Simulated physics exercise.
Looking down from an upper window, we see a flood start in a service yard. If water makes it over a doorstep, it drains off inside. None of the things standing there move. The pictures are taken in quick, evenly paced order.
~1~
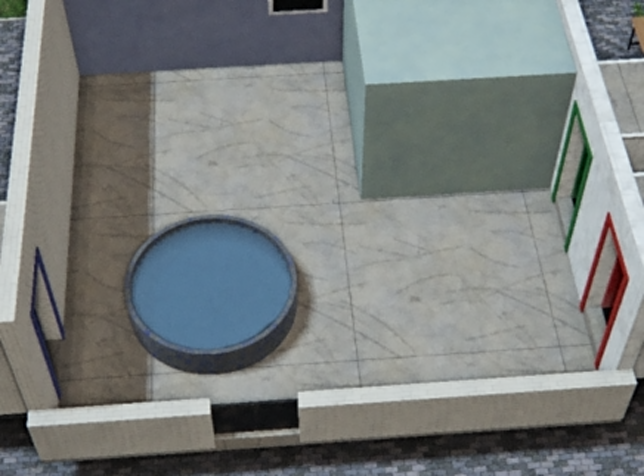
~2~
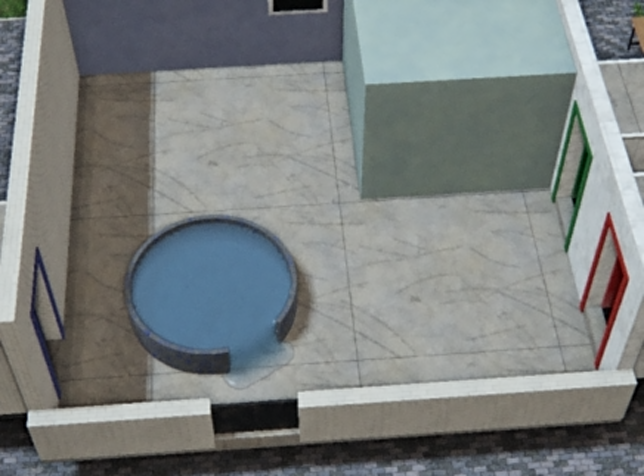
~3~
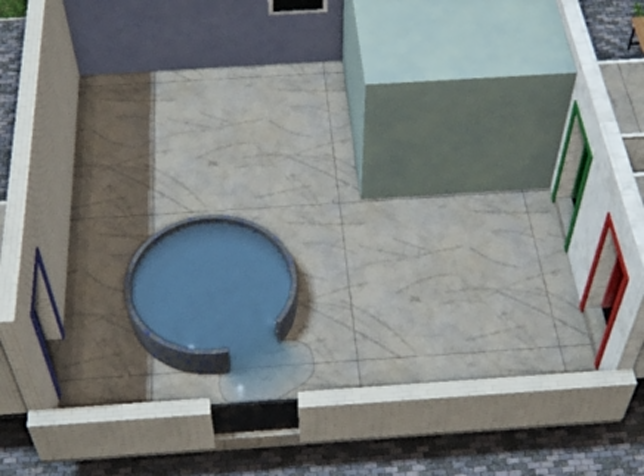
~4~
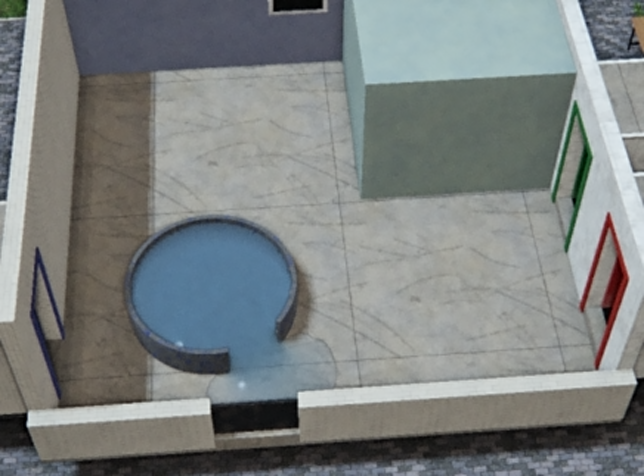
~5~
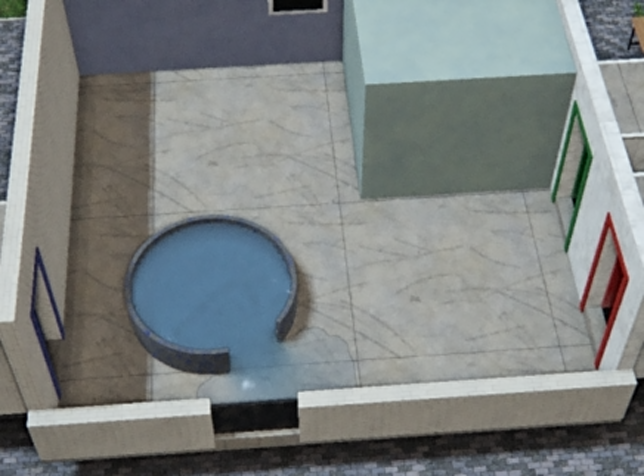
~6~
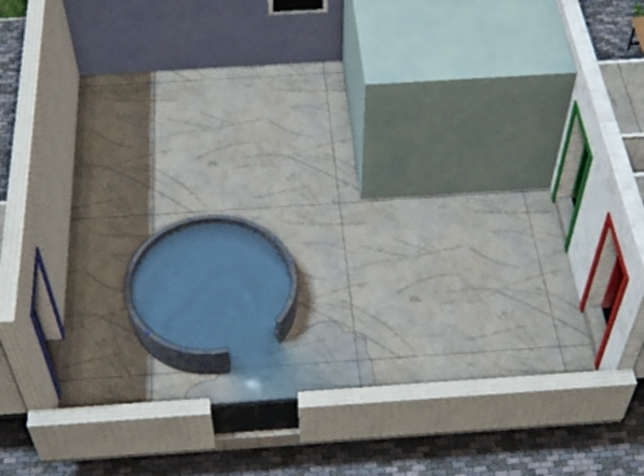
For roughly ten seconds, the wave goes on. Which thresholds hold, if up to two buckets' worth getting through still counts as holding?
The blue door does not hold; the red door holds; the green door holds.
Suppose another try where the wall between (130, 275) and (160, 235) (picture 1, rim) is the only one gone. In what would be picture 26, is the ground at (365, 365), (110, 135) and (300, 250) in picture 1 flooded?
Going through them one by one, I'd say high and dry, then waterlogged, then high and dry.
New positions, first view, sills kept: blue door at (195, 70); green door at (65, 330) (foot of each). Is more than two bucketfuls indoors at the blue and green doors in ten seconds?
Lab note - blue door under limit, green door under limit.
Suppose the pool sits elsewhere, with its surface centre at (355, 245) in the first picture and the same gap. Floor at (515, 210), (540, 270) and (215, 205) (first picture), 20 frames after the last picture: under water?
Going through the three places: In the spill, in the spill, out of reach.
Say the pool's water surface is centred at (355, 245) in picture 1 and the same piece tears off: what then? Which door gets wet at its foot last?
That would be the blue-painted one, I think.
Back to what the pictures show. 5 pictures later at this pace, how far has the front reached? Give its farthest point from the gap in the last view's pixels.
The farthest point of the front sits at (490, 405).
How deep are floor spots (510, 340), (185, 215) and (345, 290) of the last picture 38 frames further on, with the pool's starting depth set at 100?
I'd put them at close to 14 per cent, then 0 per cent, then 0 per cent.
A moment on, water covers 10 % of the floor; the blue door not reached, the red door not reached, the green door not reached.
Next, water covers 25 % of the floor; the blue door not reached, the red door not reached, the green door not reached.
Then, water covers 35 % of the floor; the blue door under two buckets in, the red door under two buckets in, the green door wet at the sill, nothing in.
Later, water covers 50 % of the floor; the blue door over two buckets in, the red door under two buckets in, the green door wet at the sill, nothing in.
In the end, water covers 80 % of the floor; the blue door over two buckets in, the red door under two buckets in, the green door wet at the sill, nothing in.
